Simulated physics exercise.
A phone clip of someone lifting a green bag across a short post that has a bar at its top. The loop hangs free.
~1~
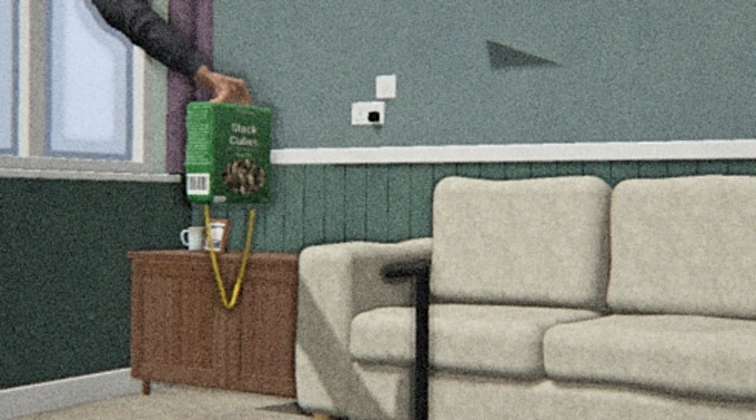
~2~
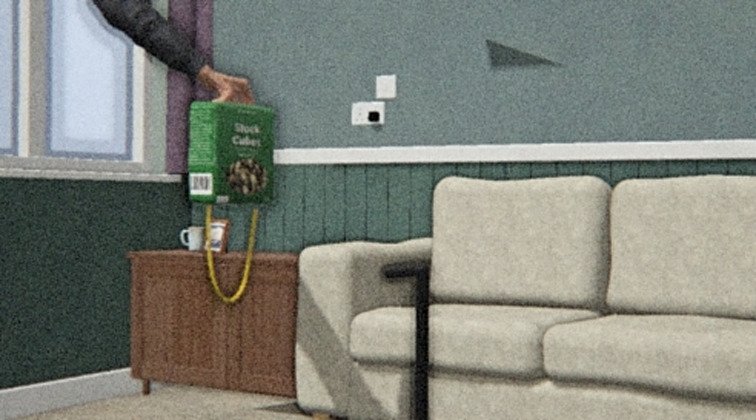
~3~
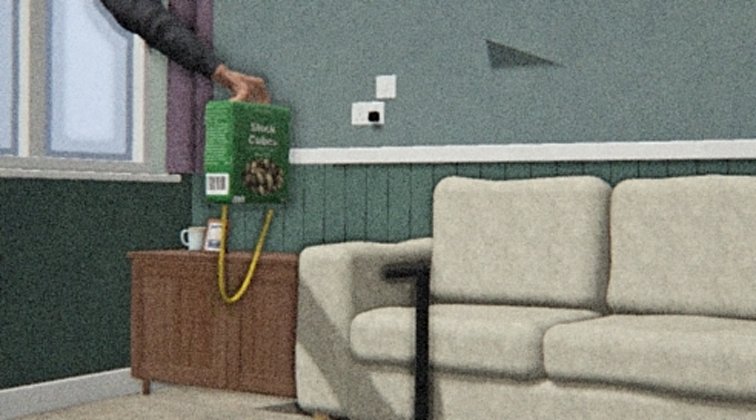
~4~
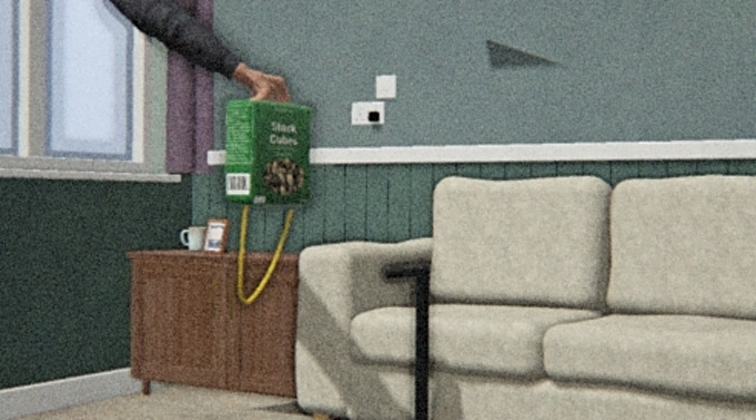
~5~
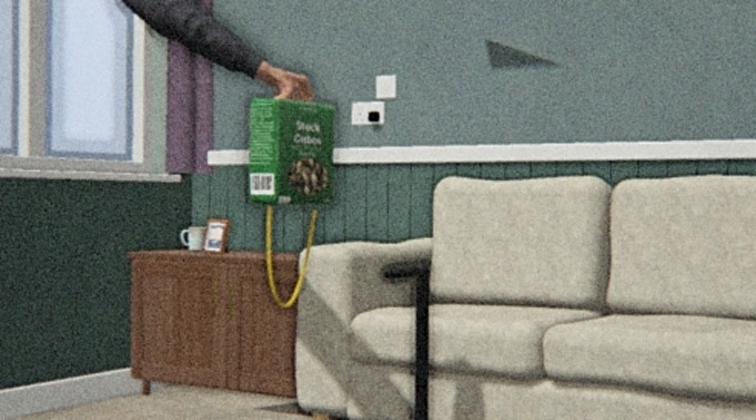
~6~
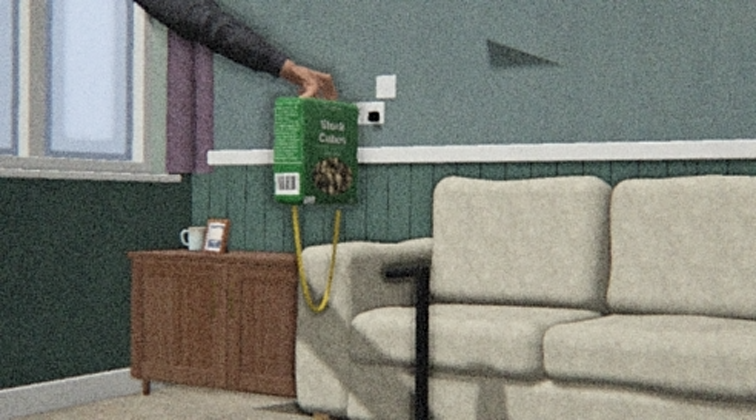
In the video, a hand grips the top of a green bag with a yellow loop hanging beneath it and moves it right, from above a wooden cabinet to beside a sofa, while the loop sways near a short black post.
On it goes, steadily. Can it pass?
Outcome: The green bag snags on the hook.
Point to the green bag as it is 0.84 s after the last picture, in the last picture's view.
Near (441, 151).
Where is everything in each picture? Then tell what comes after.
The first picture shows green bag (230, 155); hook tip (390, 274).
The second picture shows green bag (234, 155); bottom of the loop (228, 301).
The third picture shows green bag (249, 155).
The fourth picture shows green bag (270, 154); bottom of the loop (245, 302).
The fifth picture shows green bag (293, 154).
The sixth picture shows green bag (317, 153); bottom of the loop (316, 310); hook tip (390, 274); hook points towards it, loop hangs below the hook.
Then, 0.40 s on from there, bag nearing the post near (374, 152).
Then, 0.84 s on from there, bag over the post near (441, 151).
In the end, bag past the post near (499, 150); loop tight round the post, hand stopped. The green bag gets caught.
